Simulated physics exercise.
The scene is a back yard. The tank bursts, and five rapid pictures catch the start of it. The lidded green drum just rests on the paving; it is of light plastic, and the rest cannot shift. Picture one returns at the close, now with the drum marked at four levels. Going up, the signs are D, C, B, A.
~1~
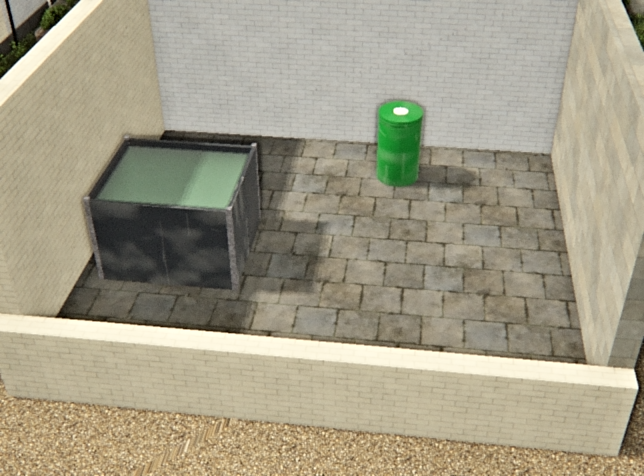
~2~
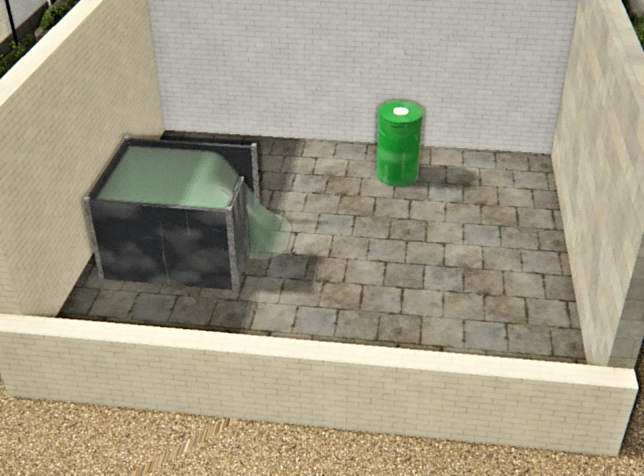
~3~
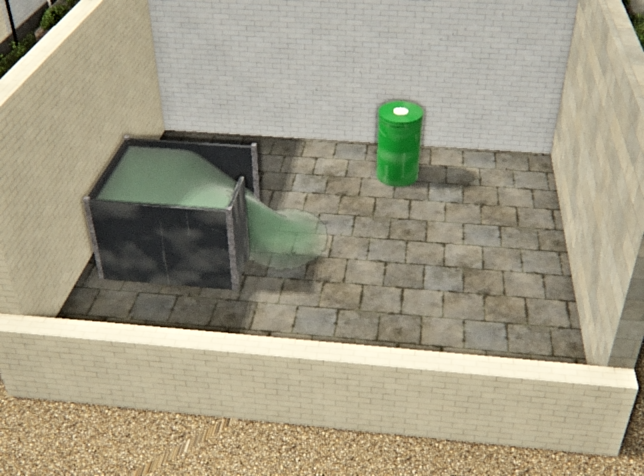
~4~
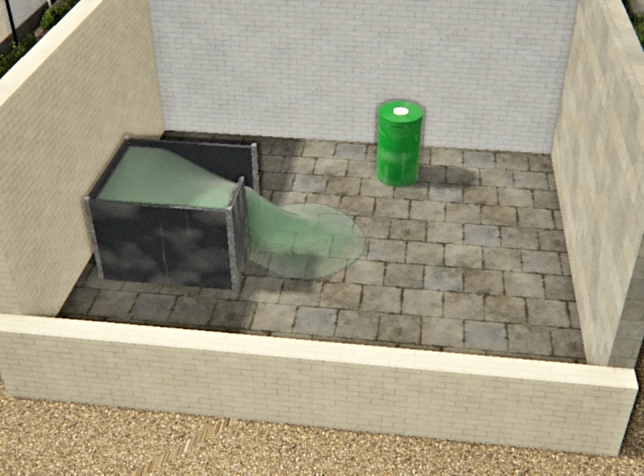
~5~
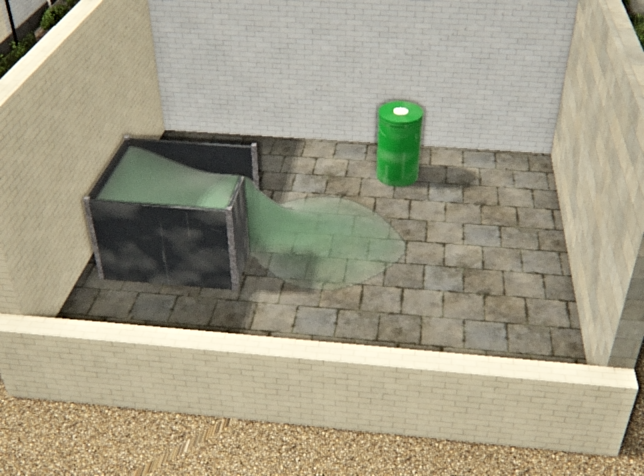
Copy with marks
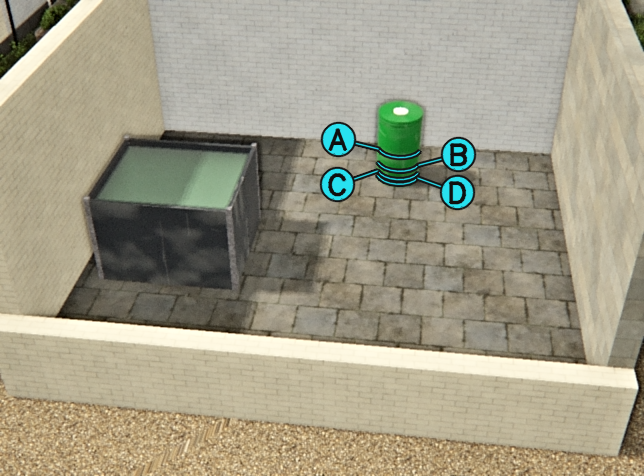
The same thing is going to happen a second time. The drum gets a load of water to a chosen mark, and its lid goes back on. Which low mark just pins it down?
The answer is line B.
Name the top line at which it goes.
It is C.
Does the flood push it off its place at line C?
Yes.
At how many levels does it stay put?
Two of them.
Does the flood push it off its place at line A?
No, not at all.
On the marked copy, A at (398, 157); B at (397, 171); C at (396, 179); D at (396, 184); from the bottom up D, C, B, A.
With A, it does not move.
With B, it shifts by a finger or two and stays.
With C, it is pushed about twice its own width away.
With D, it is pushed about 4 times its own width away.
